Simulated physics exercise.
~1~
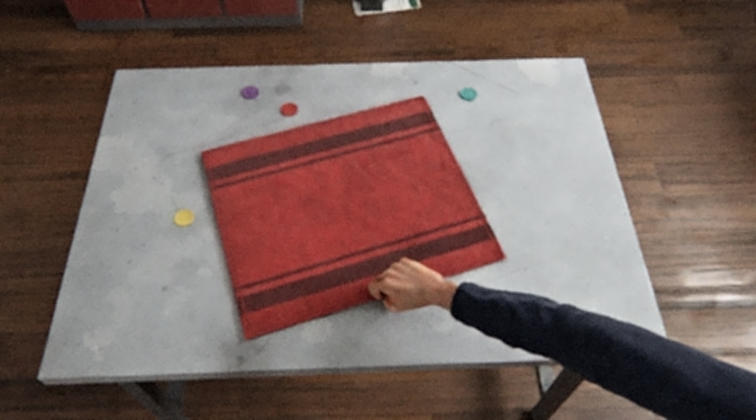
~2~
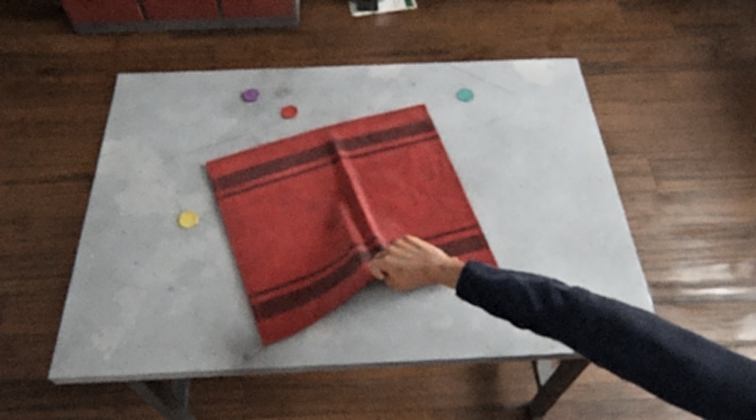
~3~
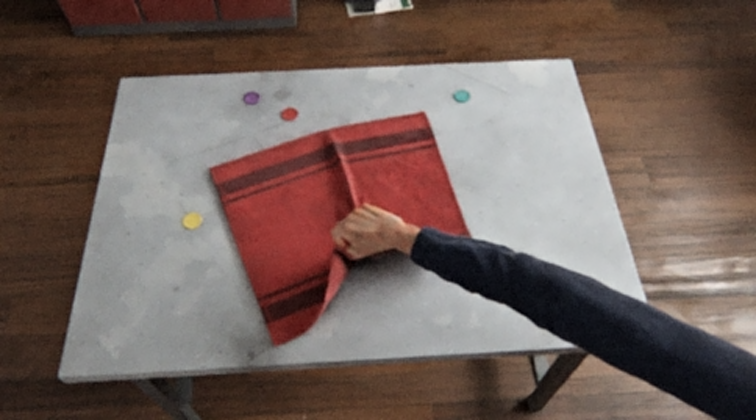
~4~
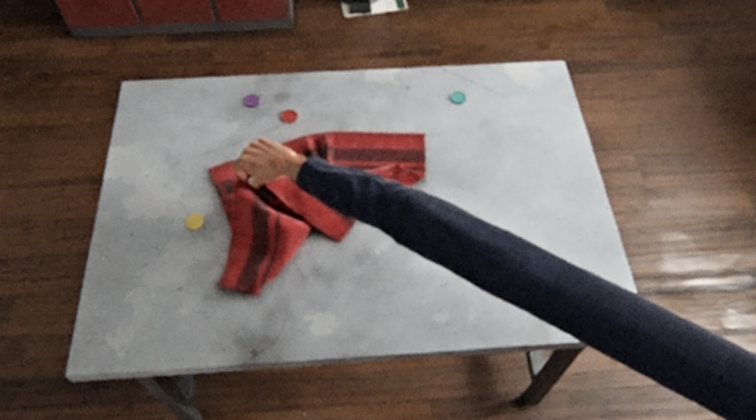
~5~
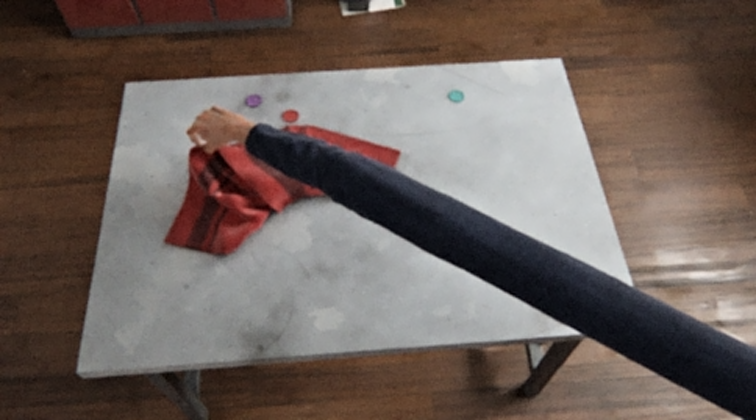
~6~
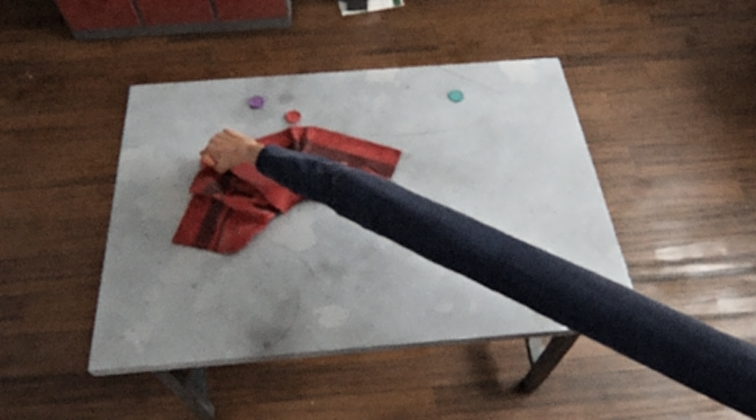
On a pale workbench, a hand gripped the near edge of a flat red tea towel, pulled it up and leftward into a crumpled heap, and lowered it over the yellow button, leaving the red button, purple badge and teal token uncovered.
